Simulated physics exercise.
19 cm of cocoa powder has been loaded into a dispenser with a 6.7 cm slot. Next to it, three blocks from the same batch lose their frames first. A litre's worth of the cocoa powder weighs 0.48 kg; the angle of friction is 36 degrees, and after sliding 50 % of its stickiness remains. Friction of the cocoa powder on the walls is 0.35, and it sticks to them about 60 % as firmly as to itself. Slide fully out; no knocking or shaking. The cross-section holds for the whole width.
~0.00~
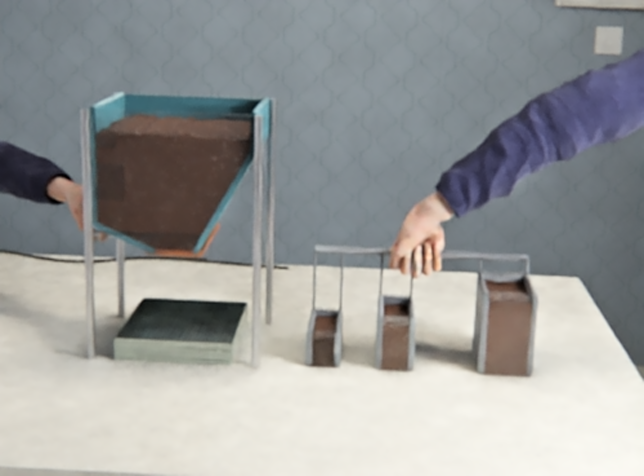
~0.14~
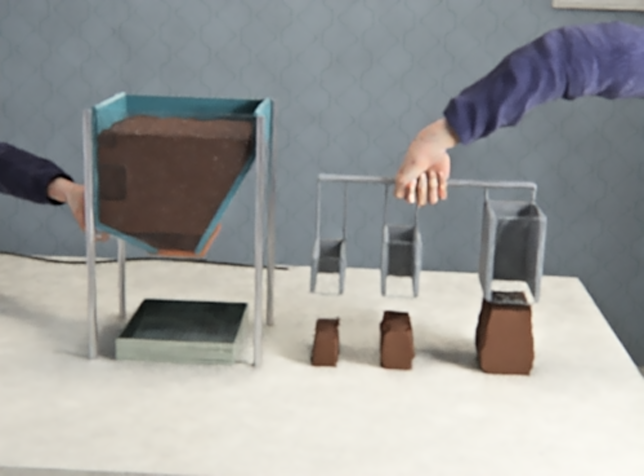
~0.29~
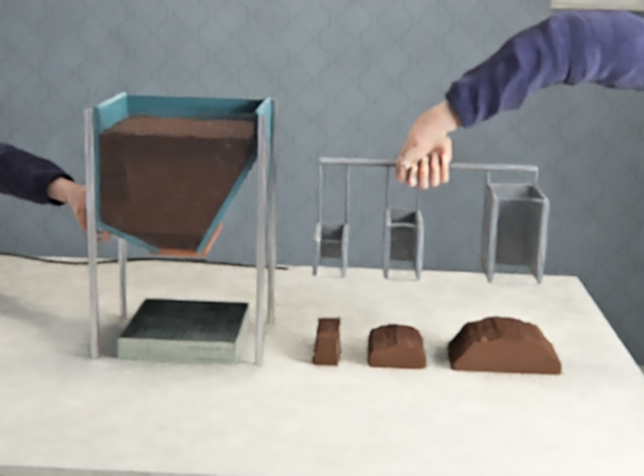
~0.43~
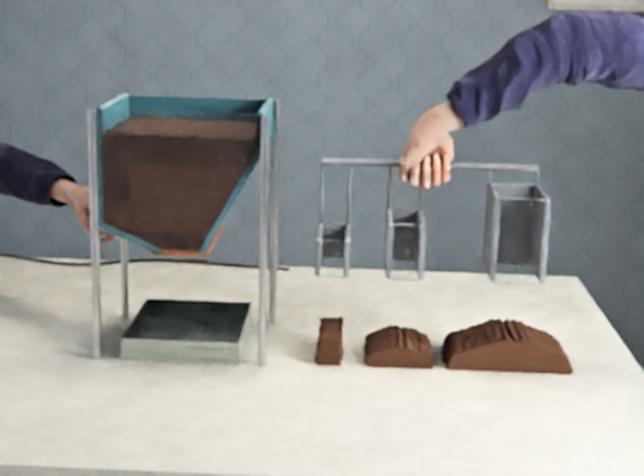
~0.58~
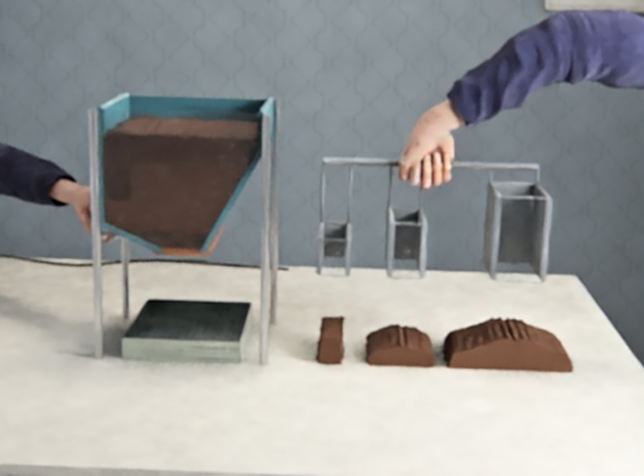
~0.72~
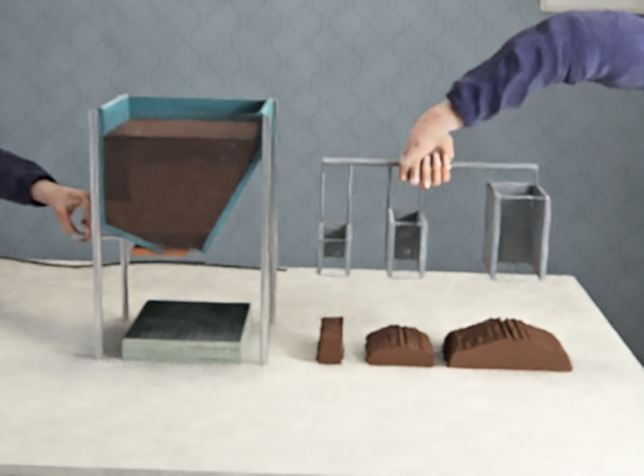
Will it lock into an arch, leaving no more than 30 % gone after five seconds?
It spills through the slot.
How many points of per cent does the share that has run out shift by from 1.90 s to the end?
Near 16 %.
After 1.07 s, 14 % has run out.
After 1.49 s, 53 % has run out.
After 1.90 s, 84 % has run out.
After 2.32 s, 95 % has run out.
After 5.62 s, at the end, 100 % has run out.
